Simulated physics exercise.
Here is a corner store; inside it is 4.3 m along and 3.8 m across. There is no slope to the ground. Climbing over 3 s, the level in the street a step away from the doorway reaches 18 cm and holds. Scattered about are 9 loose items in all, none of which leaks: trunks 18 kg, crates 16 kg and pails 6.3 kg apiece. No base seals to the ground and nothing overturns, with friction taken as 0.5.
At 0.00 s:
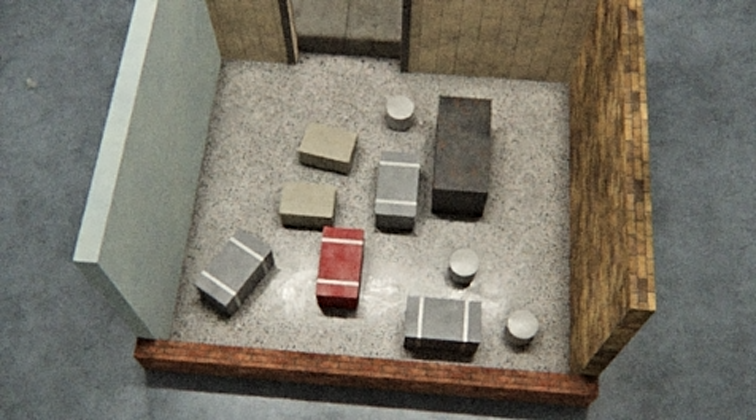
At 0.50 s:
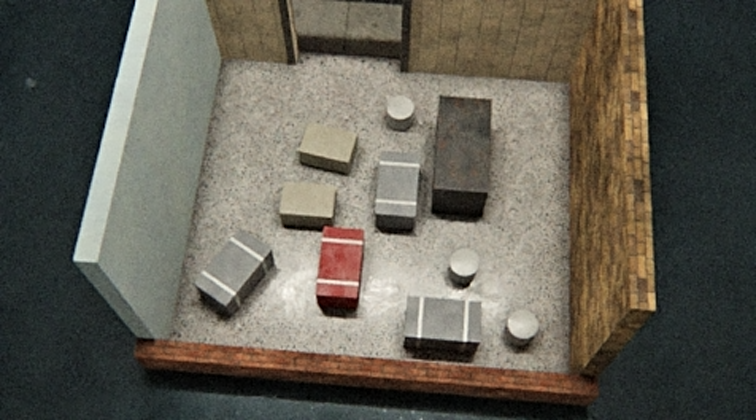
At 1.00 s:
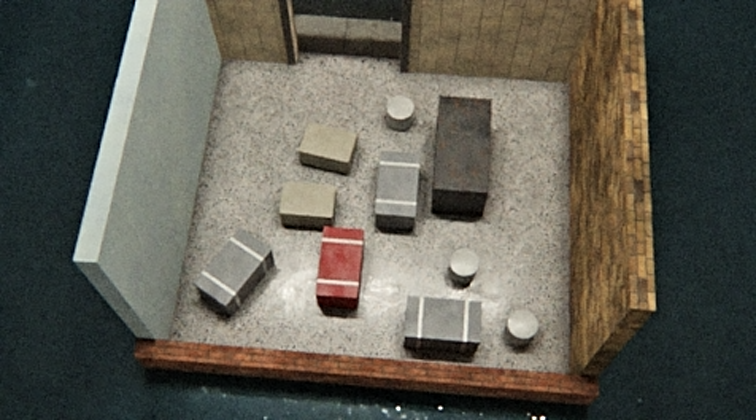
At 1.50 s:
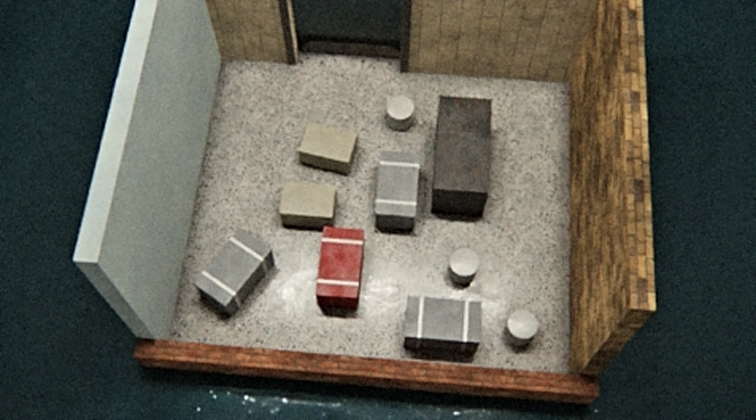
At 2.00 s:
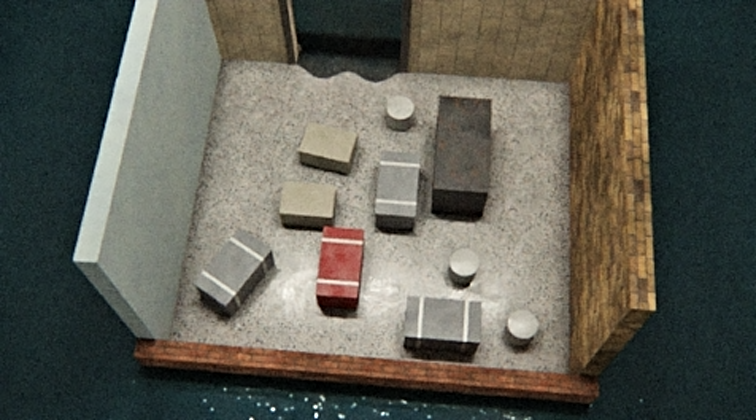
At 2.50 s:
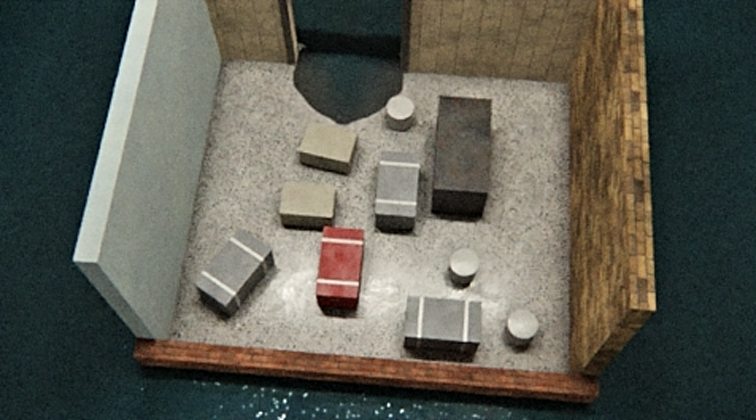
In a small open-topped room with a speckled floor, a red trunk sits among gray and tan crates and pale round pails. Dark water spreads over the ground outside, then creeps through the back doorway and fans across the floor near it, while everything inside stays still.
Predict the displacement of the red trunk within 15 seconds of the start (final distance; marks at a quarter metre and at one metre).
Result: Long displacement.
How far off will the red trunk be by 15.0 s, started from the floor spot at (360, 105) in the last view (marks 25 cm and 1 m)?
Outcome - it ends up well away.
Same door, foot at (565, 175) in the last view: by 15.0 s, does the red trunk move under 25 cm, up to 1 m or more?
In that case the red trunk shifts a modest distance.
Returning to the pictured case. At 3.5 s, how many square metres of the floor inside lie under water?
About 2.5 m2.
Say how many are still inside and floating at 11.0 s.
At that moment it comes to 7.
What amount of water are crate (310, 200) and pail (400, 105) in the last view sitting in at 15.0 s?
Some 12 cm at the first, some 10 cm at the second.
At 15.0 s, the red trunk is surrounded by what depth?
11 cm or so.
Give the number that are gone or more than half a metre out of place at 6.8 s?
By that time the total stands at 3.
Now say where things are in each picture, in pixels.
The first frame shows the red trunk at (340, 262) rests on the ground; 0.0 m2 under water; 0 of 9 have shifted.
The second frame shows the red trunk at (340, 262), on the bottom; 0.0 m2 under water; 0 of 9 have shifted.
The third frame shows the red trunk at (340, 262), on the bottom; water covers 0.0 m2; 0 of 9 have shifted.
The fourth frame shows the red trunk at (340, 262) rests on the ground; 0.0 m2 under water; 0 of 9 have shifted.
The fifth frame shows the red trunk at (340, 262), on the bottom; 0.1 m2 under water; 0 of 9 have shifted.
The sixth frame shows the red trunk at (340, 262) rests on the ground; 0.7 m2 under water; 0 of 9 have shifted.
After 3.5 s the red trunk is near (340, 262), 0.0 m from its start, aground; 0 afloat.
After 6.8 s the red trunk is near (339, 265), 0.0 m from its start, aground; 2 afloat.
After 11.0 s the red trunk is near (399, 314), 0.9 m from its start, afloat; 7 afloat.
After 15.0 s the red trunk is near (505, 237), 1.8 m from its start, afloat; 9 afloat.
